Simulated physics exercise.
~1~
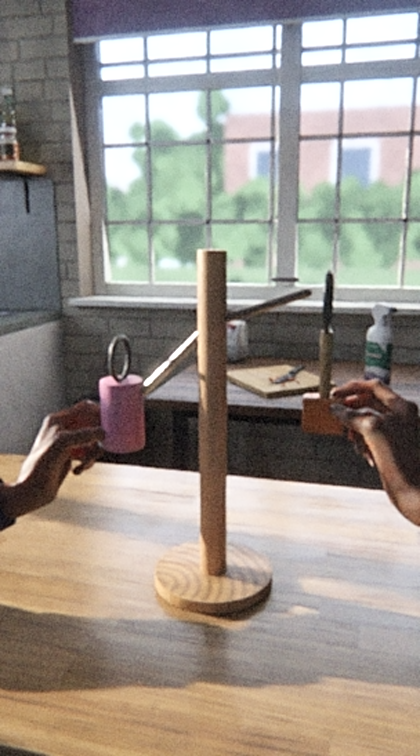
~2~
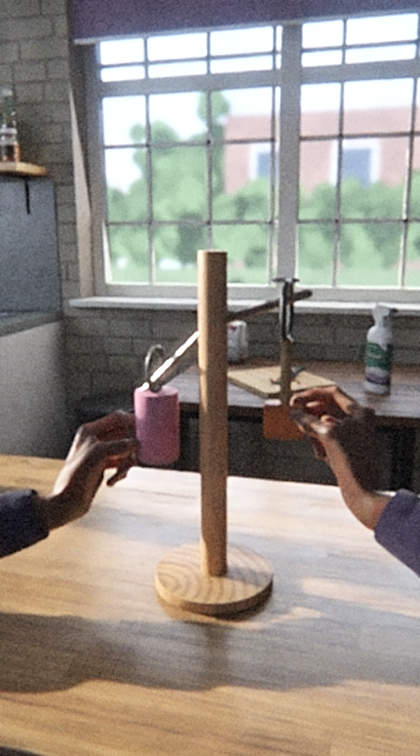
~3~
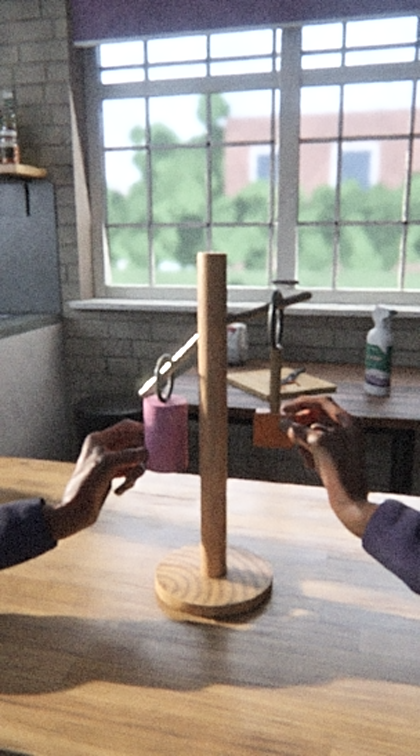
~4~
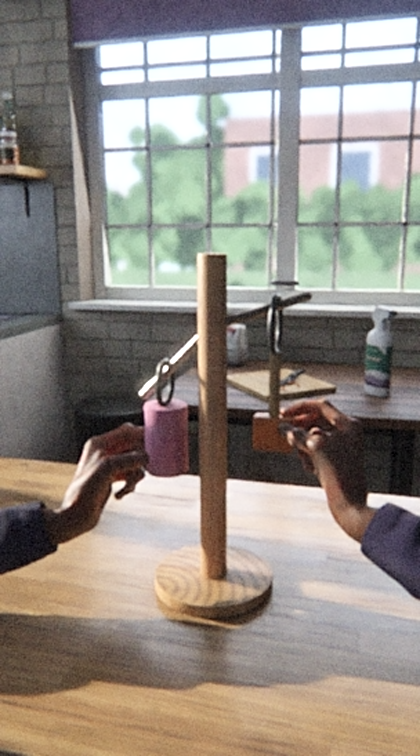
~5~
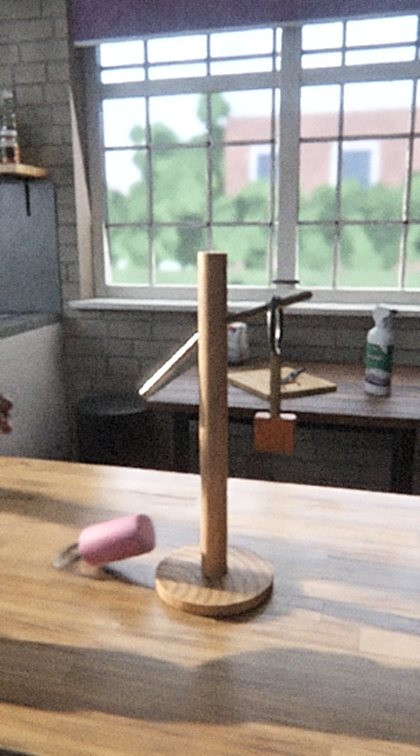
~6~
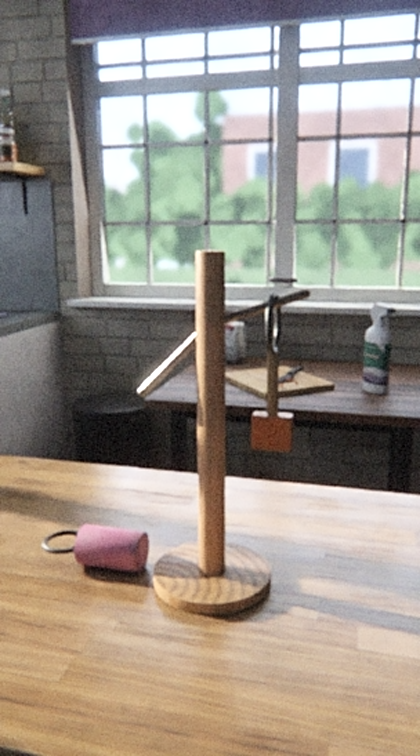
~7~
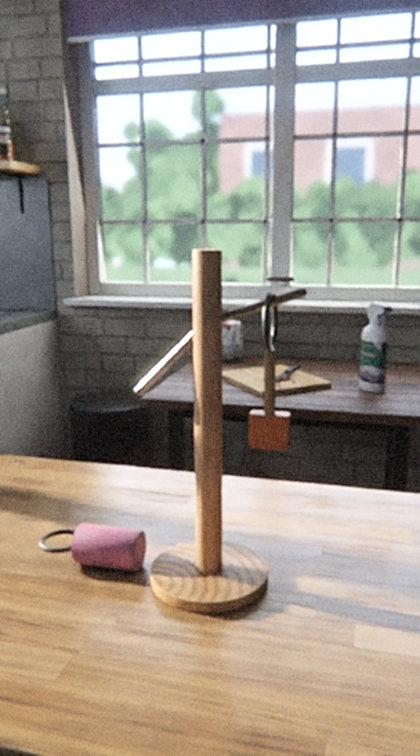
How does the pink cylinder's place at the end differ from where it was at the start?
At the start it was held upright in the air by the left hand, beside the stand's left peg. By the end it was lower and slightly further left, lying on its side on the counter next to the stand's base.
